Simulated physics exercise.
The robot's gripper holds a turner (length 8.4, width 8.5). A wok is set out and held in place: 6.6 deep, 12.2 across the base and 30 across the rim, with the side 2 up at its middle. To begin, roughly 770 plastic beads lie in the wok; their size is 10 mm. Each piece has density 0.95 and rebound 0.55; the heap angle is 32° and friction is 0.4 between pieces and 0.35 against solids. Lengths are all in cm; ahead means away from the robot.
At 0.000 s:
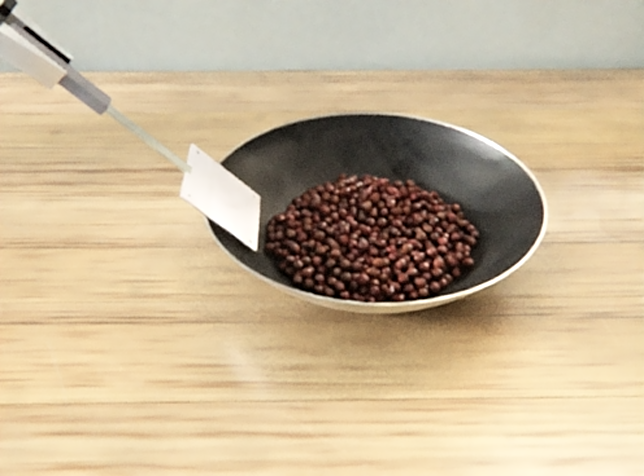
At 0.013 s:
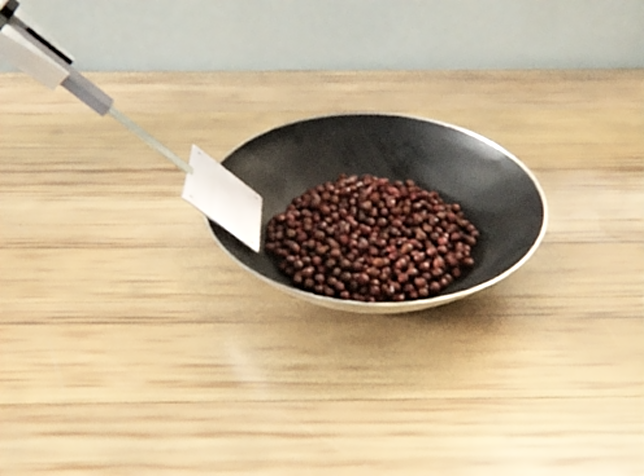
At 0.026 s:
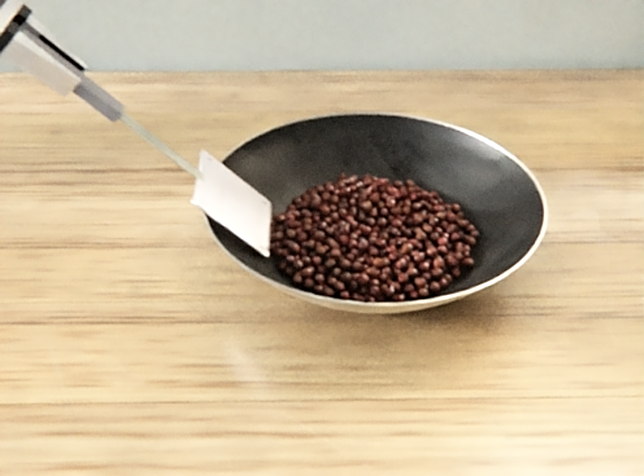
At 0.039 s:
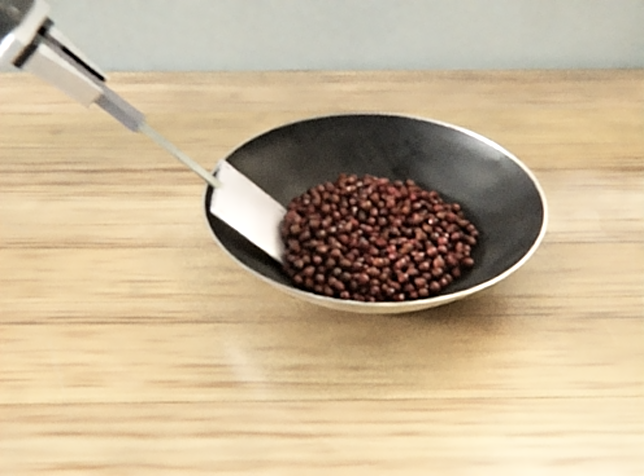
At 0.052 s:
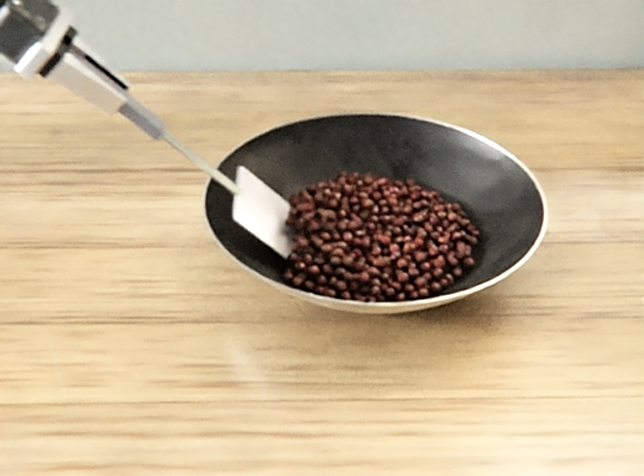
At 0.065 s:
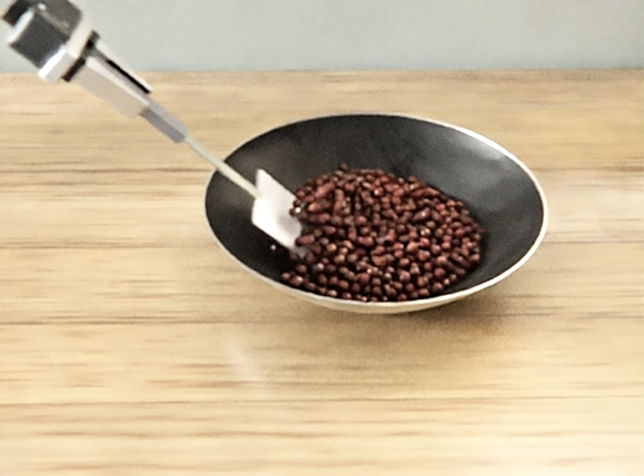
On a wooden surface, a robot-held white turner moves right into a dark wok, nudging the edge of a reddish-brown bead pile.
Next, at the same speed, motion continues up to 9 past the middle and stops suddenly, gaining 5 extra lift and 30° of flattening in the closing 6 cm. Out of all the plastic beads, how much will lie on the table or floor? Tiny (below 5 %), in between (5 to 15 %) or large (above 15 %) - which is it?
Large, so above 15 %.
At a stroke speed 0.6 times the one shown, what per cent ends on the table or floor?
That comes to some 15 per cent, roughly.
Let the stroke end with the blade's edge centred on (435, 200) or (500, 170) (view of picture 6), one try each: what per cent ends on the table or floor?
Try 1: Approx. 15 %; try 2: Approx. 35 %.
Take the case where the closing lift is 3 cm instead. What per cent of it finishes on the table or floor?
About 25 %.
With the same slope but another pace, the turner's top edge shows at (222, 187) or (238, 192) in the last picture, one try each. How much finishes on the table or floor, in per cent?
I'd estimate close to 10 and 20 in a hundred.
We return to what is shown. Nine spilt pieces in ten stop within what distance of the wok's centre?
Around 100 centimetres from the centre.
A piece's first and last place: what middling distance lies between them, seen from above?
I'd put it at close to 4 centimetres.
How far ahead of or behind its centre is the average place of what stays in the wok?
Ahead, by around 3.5 cm.
By 0.10 s, sloping 45°, highest piece 10 above the table; 769 in the wok.
By 0.13 s, sloping 38°, highest piece 12 above the table; 768 in the wok, 1 on the blade or in flight.
By 0.34 s, sloping 15°, highest piece 20 above the table; 582 in the wok, 30 on the table or floor, 157 on the blade or in flight.
By 1.39 s, sloping 15°, highest piece 5 above the table; 579 in the wok, 190 on the table or floor.
Final count, 579 in the wok, 190 on the table or floor. That is 25 % on the table or floor.
